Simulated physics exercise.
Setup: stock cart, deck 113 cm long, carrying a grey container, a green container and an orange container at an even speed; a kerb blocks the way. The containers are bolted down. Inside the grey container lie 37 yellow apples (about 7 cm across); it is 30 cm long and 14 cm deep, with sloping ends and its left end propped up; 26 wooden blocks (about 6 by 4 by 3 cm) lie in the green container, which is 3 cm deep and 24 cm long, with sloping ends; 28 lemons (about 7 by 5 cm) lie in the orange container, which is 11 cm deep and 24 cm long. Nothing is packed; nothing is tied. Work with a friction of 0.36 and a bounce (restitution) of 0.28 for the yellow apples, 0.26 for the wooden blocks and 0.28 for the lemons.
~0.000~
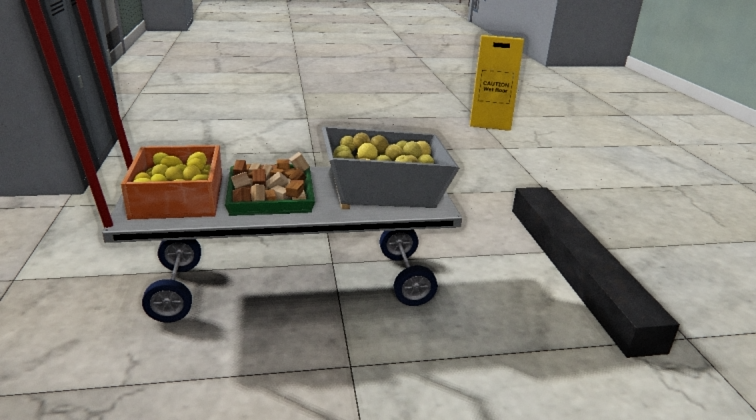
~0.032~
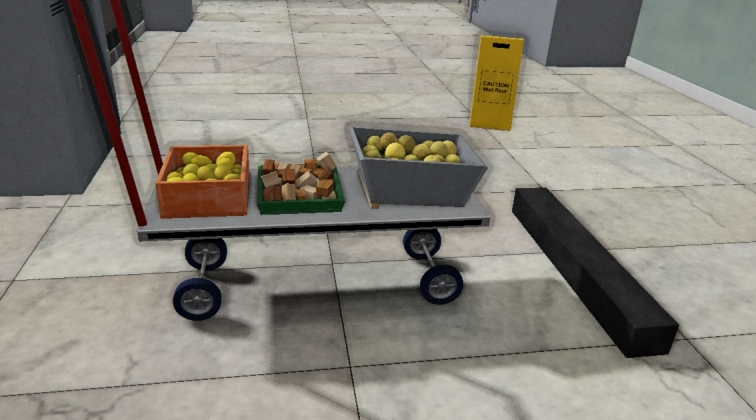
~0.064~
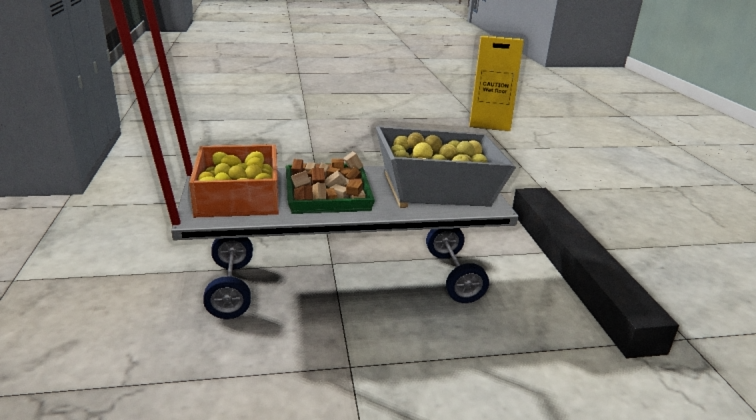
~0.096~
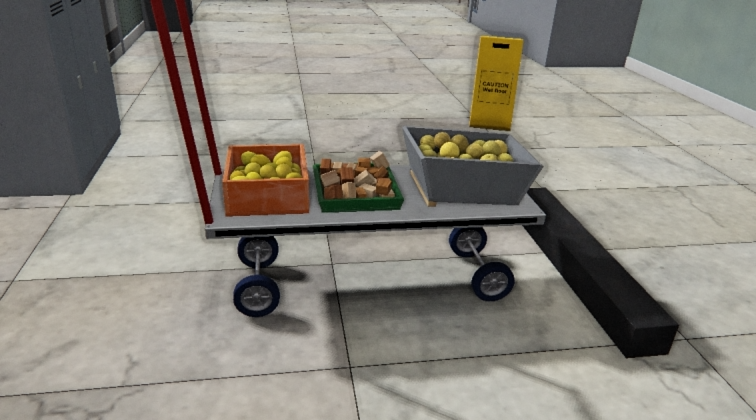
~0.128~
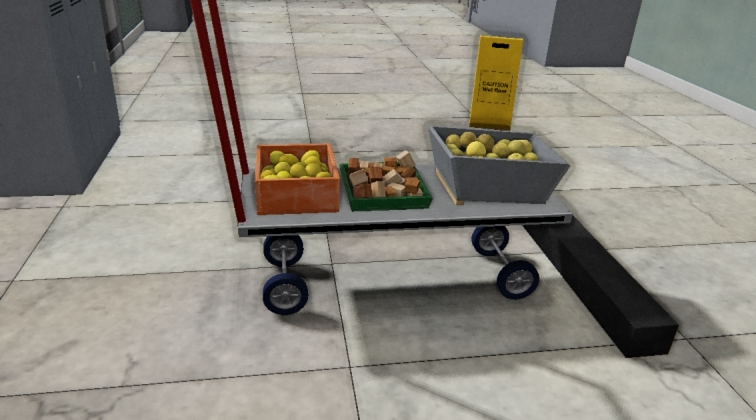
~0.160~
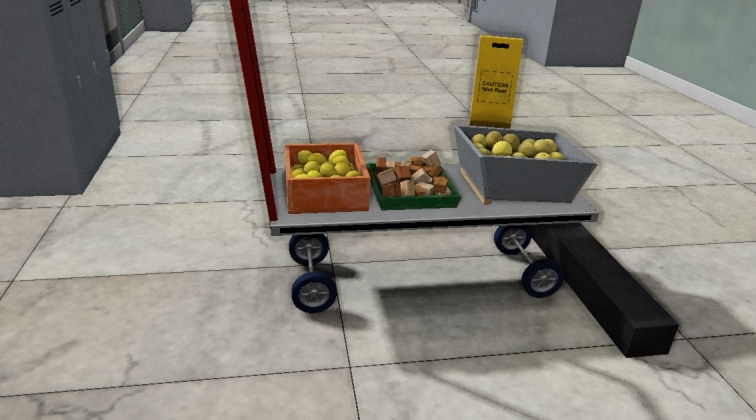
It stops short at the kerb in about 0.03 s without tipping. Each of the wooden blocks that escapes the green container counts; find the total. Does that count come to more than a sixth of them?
Yes - looks like the escaped portion is a heftier fraction than a sixth.
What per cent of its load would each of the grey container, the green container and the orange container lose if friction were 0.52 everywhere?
You'd see grey container shed 20 percent, green container shed 40 percent, and orange container shed 10 percent.
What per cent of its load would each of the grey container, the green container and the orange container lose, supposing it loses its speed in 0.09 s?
That way you'd get grey container at 20, green container at 30, and orange container at 0 percent.
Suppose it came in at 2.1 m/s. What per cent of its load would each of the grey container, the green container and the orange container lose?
Then the grey container sheds 10 per cent of its load, the green container 30 per cent, and the orange container 0 per cent.
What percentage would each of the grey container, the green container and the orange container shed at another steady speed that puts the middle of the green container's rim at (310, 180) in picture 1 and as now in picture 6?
Result - grey container: 10 per cent; green container: 30 per cent; orange container: 0 per cent.
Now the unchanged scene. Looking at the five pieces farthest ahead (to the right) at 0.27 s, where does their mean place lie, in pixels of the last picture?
Near (593, 125) in pixels.
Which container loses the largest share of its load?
Answer: The green container.
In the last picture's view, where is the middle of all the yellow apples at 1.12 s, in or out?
They're centred near (558, 168).
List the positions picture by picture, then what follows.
In the first frame (each is followed by its nearest rim corner in this view), green container, (229, 203); orange container, (126, 183); 57 cm short of the stop; none out.
In the second frame, green container, (260, 202); orange container, (160, 182); 47 cm short of the stop.
In the third frame, green container, (292, 201); orange container, (194, 182); 37 cm short of the stop.
In the fourth frame, green container, (322, 200); orange container, (227, 181); 27 cm short of the stop.
In the fifth frame, green container, (352, 199); orange container, (260, 180); 17 cm short of the stop.
In the sixth frame, green container, (382, 198); orange container, (292, 179); 7 cm short of the stop; none out.
After 0.17 s, impact.
After 0.27 s, grey container 36 in, 1 out, green container 21 in, 5 out and orange container 28 in, 0 out.
After 0.39 s, grey container 31 in, 6 out, green container 19 in, 7 out and orange container 27 in, 1 out.
After 0.62 s, grey container 30 in, 7 out, green container 15 in, 11 out and orange container 27 in, 1 out.
Final count (at 1.12 s), grey container 30 in, 7 out, green container 15 in, 11 out and orange container 27 in, 1 out. Asked share, 11 of 26, 42 per cent.
